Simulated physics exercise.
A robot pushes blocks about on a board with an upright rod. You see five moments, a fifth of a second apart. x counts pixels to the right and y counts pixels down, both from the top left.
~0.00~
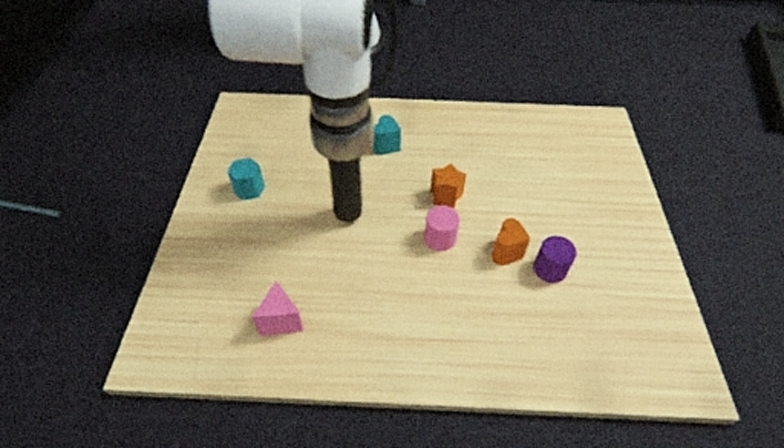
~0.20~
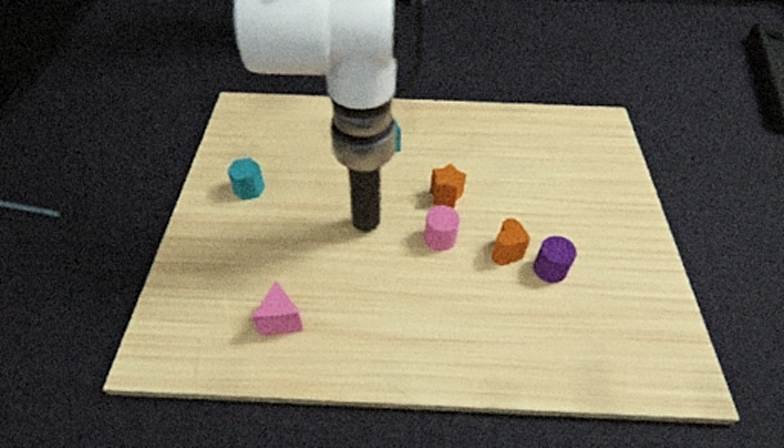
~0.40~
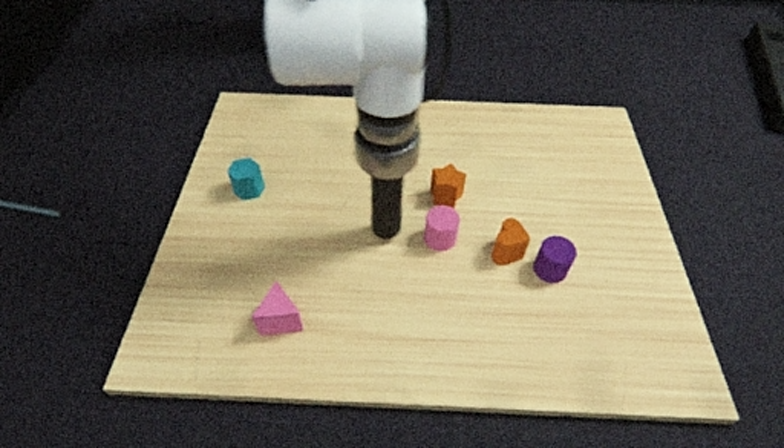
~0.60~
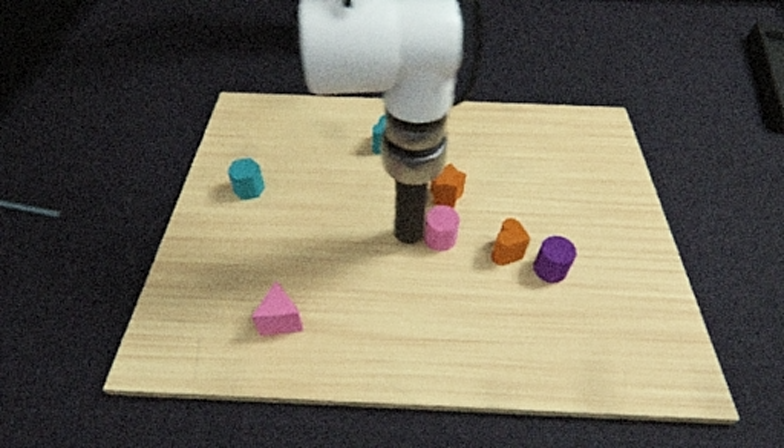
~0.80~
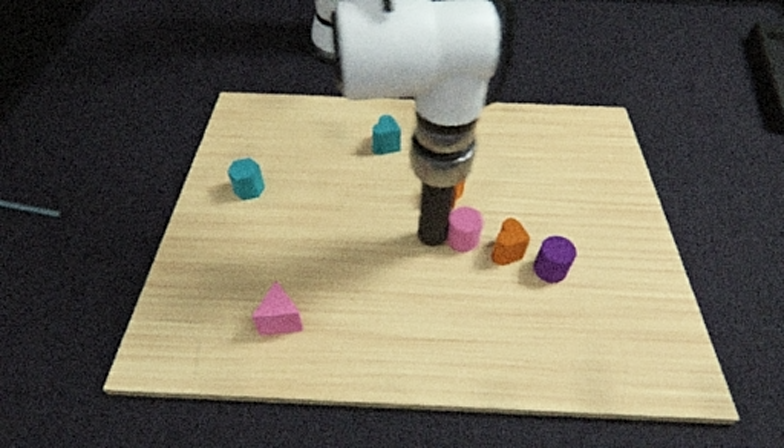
A robot arm's dark upright rod slides right and slightly toward the viewer across a wooden board of colourful blocks, which stay still at first. The rod reaches the pink cylinder and nudges it a short way right, toward the orange heart, while the other blocks in view remain in place.
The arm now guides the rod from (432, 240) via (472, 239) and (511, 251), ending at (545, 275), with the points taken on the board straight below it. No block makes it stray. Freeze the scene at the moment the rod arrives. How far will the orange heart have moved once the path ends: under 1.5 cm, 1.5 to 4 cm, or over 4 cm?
The orange heart ends up quite far away, over 4 cm.
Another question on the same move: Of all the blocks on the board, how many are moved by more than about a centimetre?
That makes 3 blocks or more.
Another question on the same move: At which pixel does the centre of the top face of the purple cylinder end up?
I predict (625, 271).
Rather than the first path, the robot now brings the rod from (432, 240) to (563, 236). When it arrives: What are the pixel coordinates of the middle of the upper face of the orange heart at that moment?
Its top centre lands on (536, 239).
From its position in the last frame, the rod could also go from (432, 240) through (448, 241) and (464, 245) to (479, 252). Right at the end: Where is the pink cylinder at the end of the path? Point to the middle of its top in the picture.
Located at (508, 217).
The first path, step by step. One third of the way, rod (473, 234); pink cylinder (509, 217); orange heart (528, 236), turned 35° clockwise.
Two thirds of the way, rod (513, 246); pink cylinder (541, 215); orange heart (552, 243), turned 50° clockwise; purple cylinder (582, 259).
At the end, rod (547, 271); orange star block still; pink cylinder (543, 215); orange heart (587, 257); purple cylinder (625, 271).
